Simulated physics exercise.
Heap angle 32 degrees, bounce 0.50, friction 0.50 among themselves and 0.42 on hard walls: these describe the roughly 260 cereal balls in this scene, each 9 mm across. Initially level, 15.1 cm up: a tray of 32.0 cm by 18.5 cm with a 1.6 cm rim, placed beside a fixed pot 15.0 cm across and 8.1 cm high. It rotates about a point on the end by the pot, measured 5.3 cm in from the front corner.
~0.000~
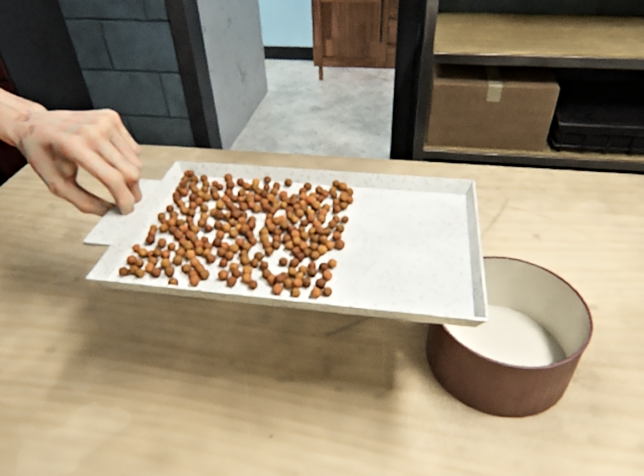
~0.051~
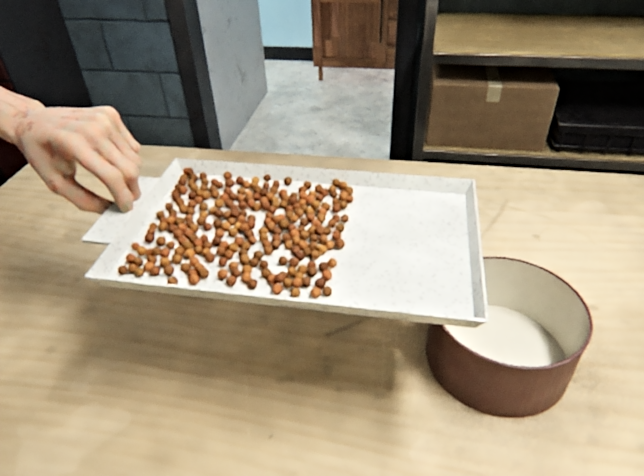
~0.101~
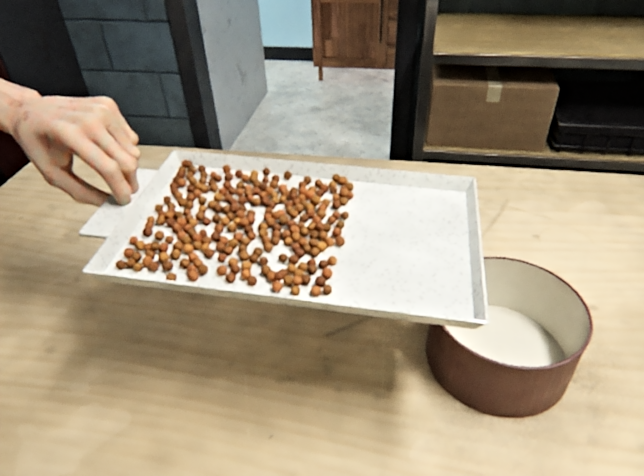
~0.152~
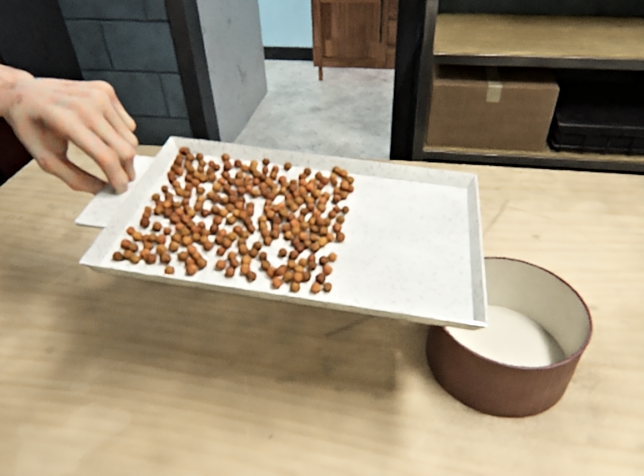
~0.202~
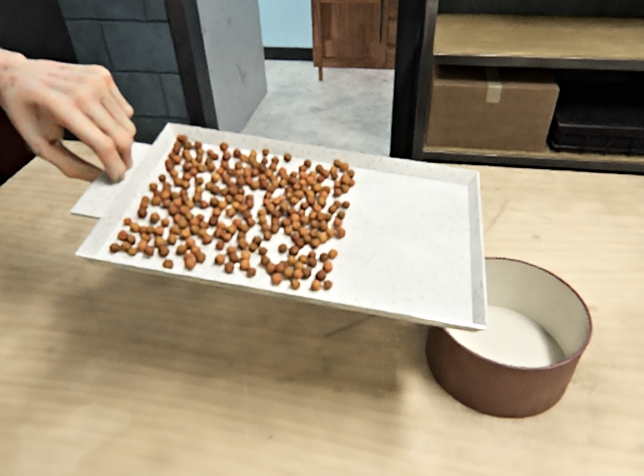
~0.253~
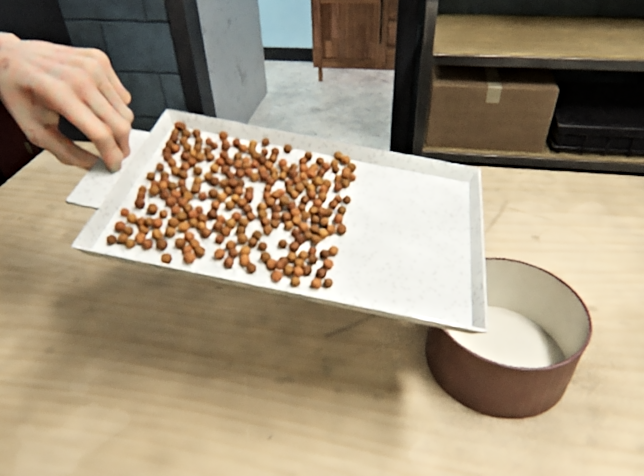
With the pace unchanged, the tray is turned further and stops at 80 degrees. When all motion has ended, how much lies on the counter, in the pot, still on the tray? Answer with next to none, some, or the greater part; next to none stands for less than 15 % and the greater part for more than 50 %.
Counter: The greater part; pot: Next to none; tray: Next to none.
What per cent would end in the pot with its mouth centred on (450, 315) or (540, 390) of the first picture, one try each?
Roughly 10 per cent, then 75 per cent.
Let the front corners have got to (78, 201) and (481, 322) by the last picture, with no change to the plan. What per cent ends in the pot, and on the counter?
Pot 30; counter 70.
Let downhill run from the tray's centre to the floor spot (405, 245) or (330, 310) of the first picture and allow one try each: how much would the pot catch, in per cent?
I'd put it at roughly 75 per cent for the first tilt and roughly 0 per cent for the second.
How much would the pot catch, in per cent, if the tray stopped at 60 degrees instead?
That would be around 5 percent.
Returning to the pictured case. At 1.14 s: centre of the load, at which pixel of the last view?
At that moment the load's centre is around (453, 331).
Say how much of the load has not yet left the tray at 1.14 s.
65%, roughly.
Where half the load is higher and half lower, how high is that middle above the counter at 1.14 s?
The halfway mark sits at about 16 cm.
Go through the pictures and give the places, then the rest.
In the first frame, tray tilt 0 degrees, front corners at (97, 273) and (479, 313); middle of the pieces at (251, 226); pot at (510, 305).
In the second frame, tray tilt 1 degrees, front corners at (96, 272) and (478, 314); middle of the pieces at (251, 224).
In the third frame, tray tilt 3 degrees, front corners at (94, 266) and (479, 315); middle of the pieces at (250, 220).
In the fourth frame, tray tilt 6 degrees, front corners at (90, 258) and (479, 317), lowest corner right front; middle of the pieces at (250, 212).
In the fifth frame, tray tilt 9 degrees, front corners at (87, 250) and (479, 320), lowest corner right front; middle of the pieces at (249, 205).
In the sixth frame, tray tilt 12 degrees, front corners at (84, 241) and (479, 323), lowest corner right front; middle of the pieces at (249, 197); pot at (509, 307). The tray's pace is about 60 degrees a second.
After 0.78 s, tilt 44 degrees; the tray holds 100 %, the pot 0 %.
After 1.14 s, tilt 66 degrees; the tray holds 65 %, the pot 0 %.
After 1.58 s, tilt 80 degrees; the tray holds 5 %, the pot 5 %.
By 2.7 s all is still; counter 95 %, pot 5 %, tray 0 %.
